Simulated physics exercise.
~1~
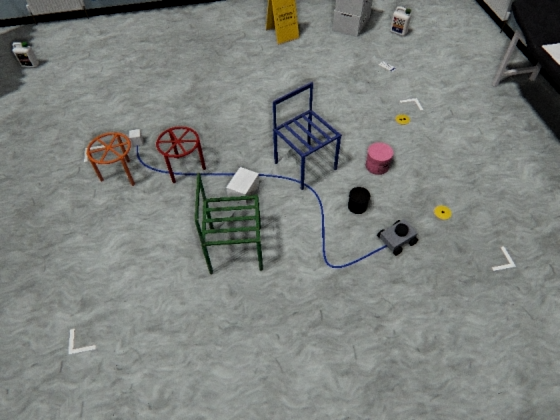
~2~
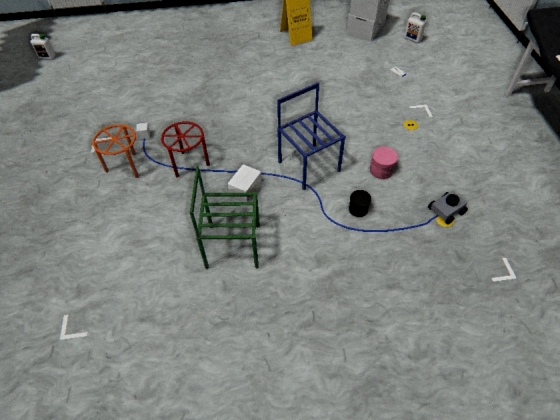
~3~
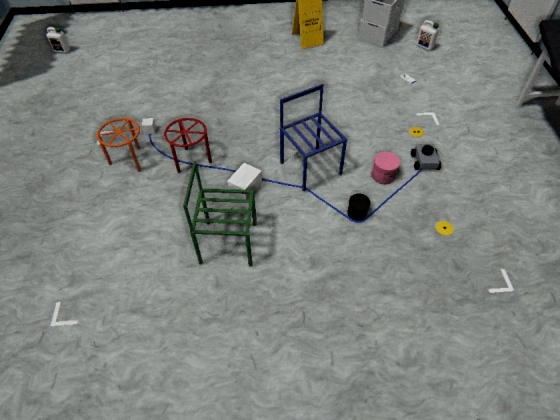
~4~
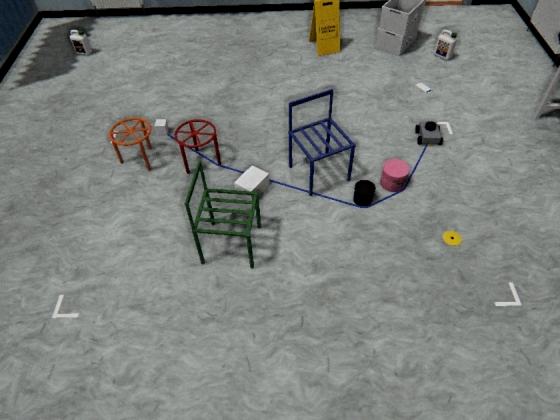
The clip opens on a gray floor where a small dark cart sits at the lower right, trailing a blue lead that winds past a black pot, a blue chair, a green chair, and red and orange stools to a small white block. The cart moves right and up to a yellow mark, the lead sweeping behind it. It then turns up past the pink bucket toward another yellow mark, drawing the lead against the black pot. Continuing upward, it pulls the lead tighter, and the pot shifts slightly toward the bucket. It ends above the bucket, with both chairs and stools still standing.
